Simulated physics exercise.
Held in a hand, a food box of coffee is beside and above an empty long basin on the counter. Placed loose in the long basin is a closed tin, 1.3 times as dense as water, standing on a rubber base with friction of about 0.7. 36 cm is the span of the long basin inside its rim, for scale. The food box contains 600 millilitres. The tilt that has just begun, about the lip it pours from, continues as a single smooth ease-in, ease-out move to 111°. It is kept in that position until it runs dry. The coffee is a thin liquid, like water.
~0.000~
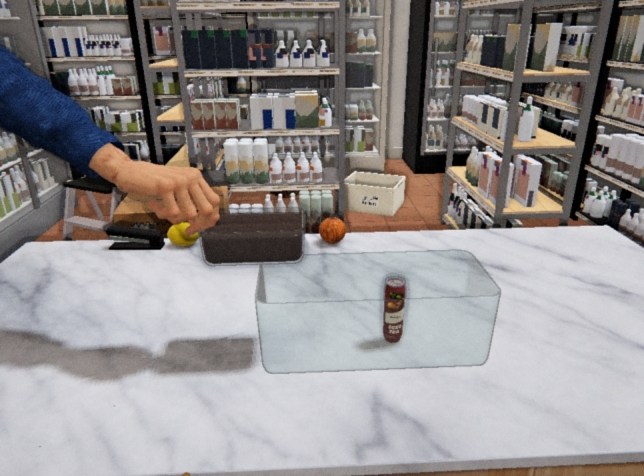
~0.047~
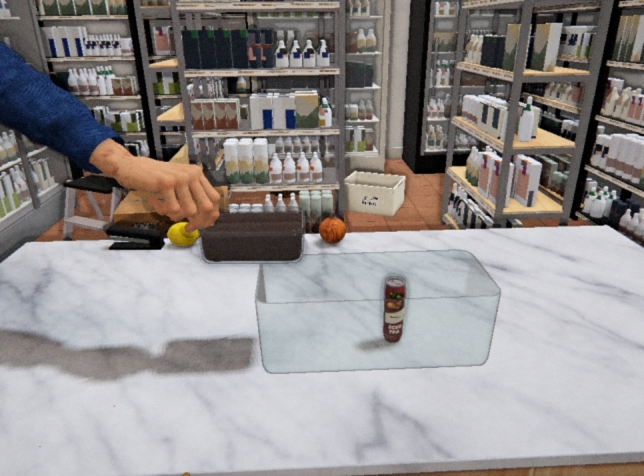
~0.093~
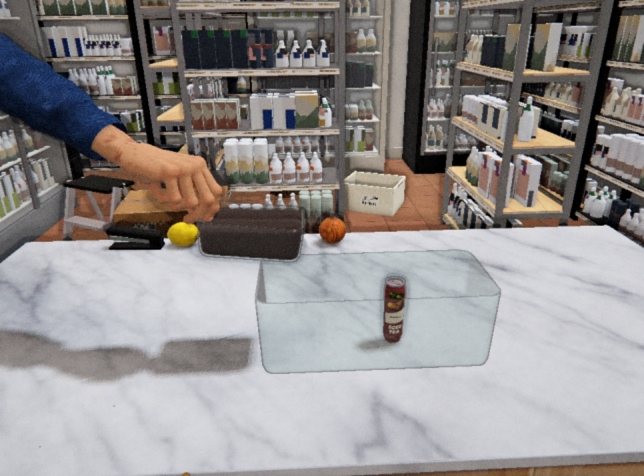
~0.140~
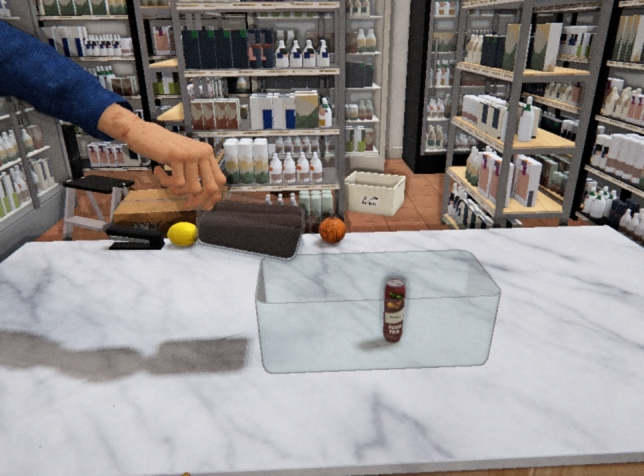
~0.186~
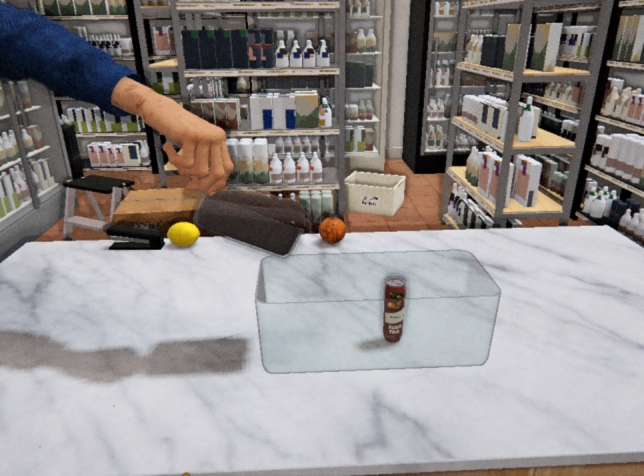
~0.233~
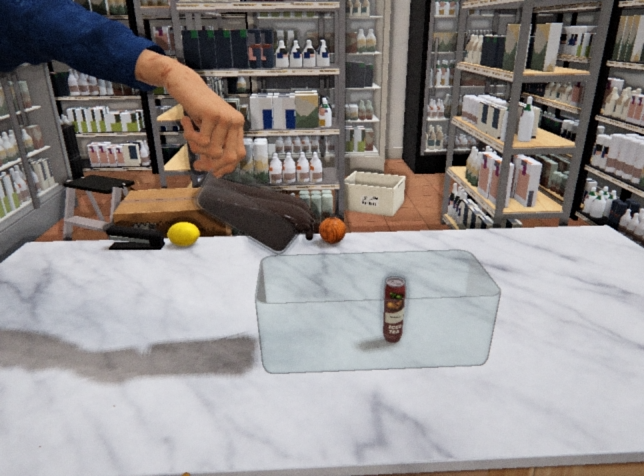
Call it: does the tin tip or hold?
It tips.
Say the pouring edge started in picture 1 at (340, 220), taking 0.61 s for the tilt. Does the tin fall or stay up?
Then the tin remains standing.
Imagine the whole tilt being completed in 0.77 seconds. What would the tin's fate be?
In that case the tin overturns.
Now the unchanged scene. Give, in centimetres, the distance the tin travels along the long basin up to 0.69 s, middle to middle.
Reading: Roughly 2 cm.
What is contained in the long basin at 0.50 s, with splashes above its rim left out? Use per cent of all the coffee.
Some 32 per cent.
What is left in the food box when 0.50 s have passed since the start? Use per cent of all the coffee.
Remaining: Near 10 % of the total.
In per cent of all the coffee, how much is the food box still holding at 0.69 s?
About 0 % is still there.
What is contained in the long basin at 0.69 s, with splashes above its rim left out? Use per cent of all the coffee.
About 96 %.
After 0.50 s the tilt is 102° and 10 per cent is still to pour; the tin stands where it began.
After 0.69 s the tilt is 111° and 0 per cent is still to pour; the tin leans 23°.
After 0.89 s the tilt is 111° and 0 per cent is still to pour; the tin lies on its side.
After 1.11 s the tilt is 111° and 0 per cent is still to pour; the tin lies on its side.
In the end the tin lies on its side.
